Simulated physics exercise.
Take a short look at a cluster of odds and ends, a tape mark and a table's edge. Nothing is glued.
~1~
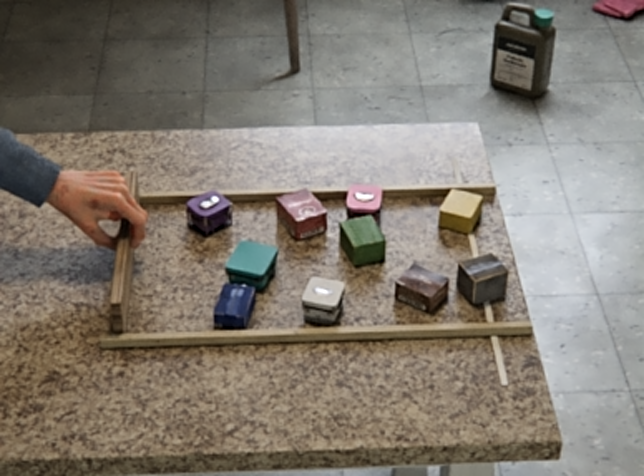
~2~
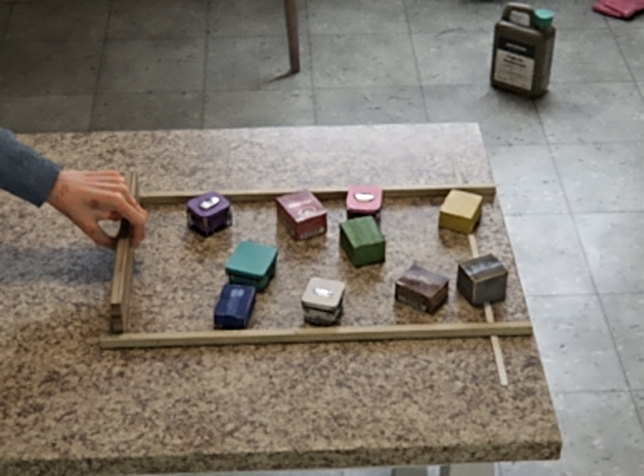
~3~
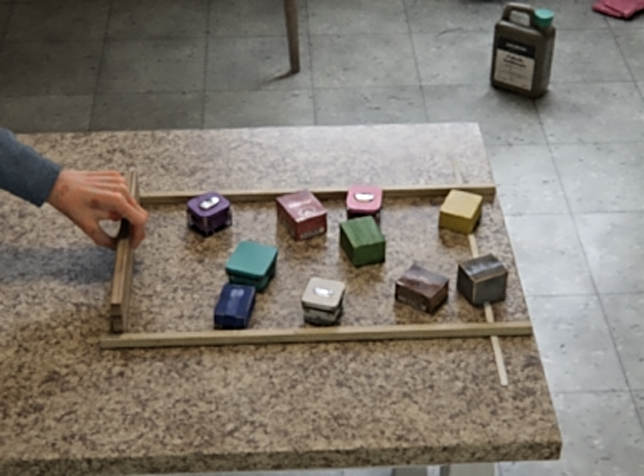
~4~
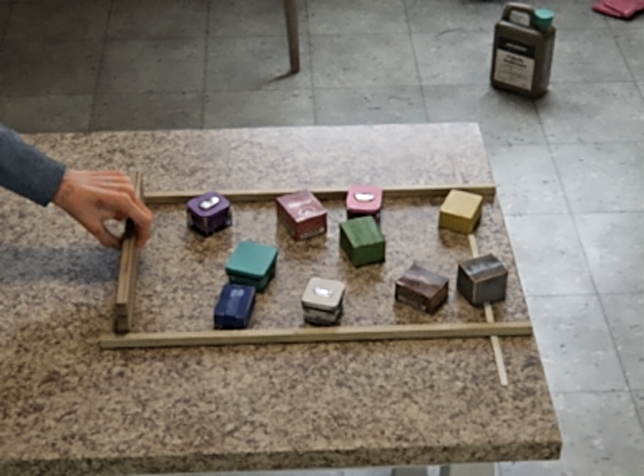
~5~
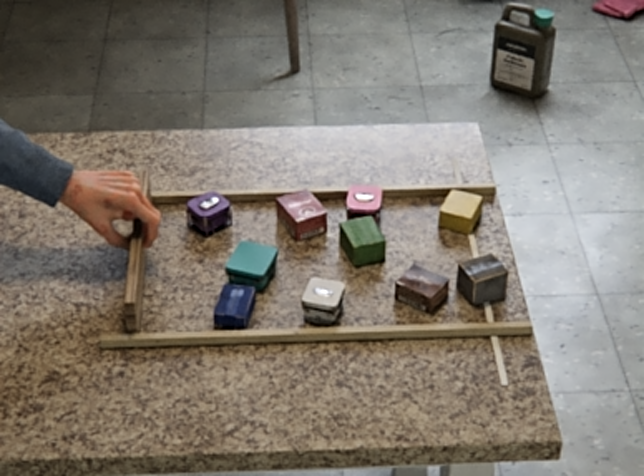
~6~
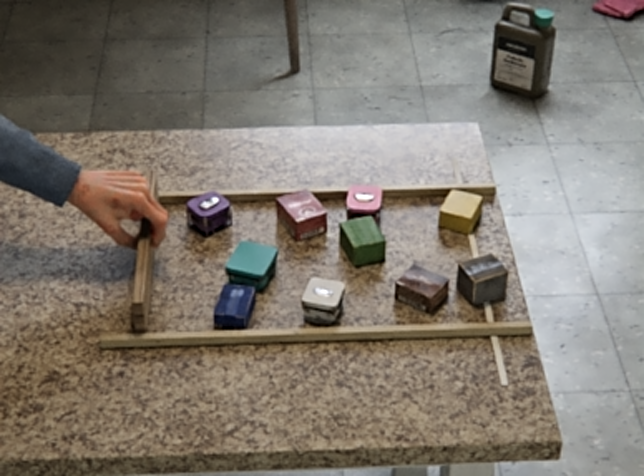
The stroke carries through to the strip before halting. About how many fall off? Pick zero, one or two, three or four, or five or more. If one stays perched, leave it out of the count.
Five or more fall off.
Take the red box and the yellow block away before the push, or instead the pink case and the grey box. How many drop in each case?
I'd say 5 the first time and 5 the second time.
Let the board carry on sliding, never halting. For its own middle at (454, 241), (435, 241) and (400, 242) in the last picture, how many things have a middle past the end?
First 4, then 4, finally 2.
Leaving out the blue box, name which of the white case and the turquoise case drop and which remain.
So the white case is still there and the turquoise case is still there.
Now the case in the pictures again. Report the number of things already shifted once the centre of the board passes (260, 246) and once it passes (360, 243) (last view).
So 4, and at the other place 10.
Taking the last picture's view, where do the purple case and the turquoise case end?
You'll see the purple case at (486, 213), with the turquoise case at (498, 258).
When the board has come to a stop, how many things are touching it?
Number in contact with it: 3.
Early on, none off yet; grey box at rest near (482, 279); yellow block at rest near (461, 212); brown box at rest near (422, 288).
Finally, the number that fall off is five or more; lost, red box, white case, green block, pink case, brown box, yellow block and grey box.
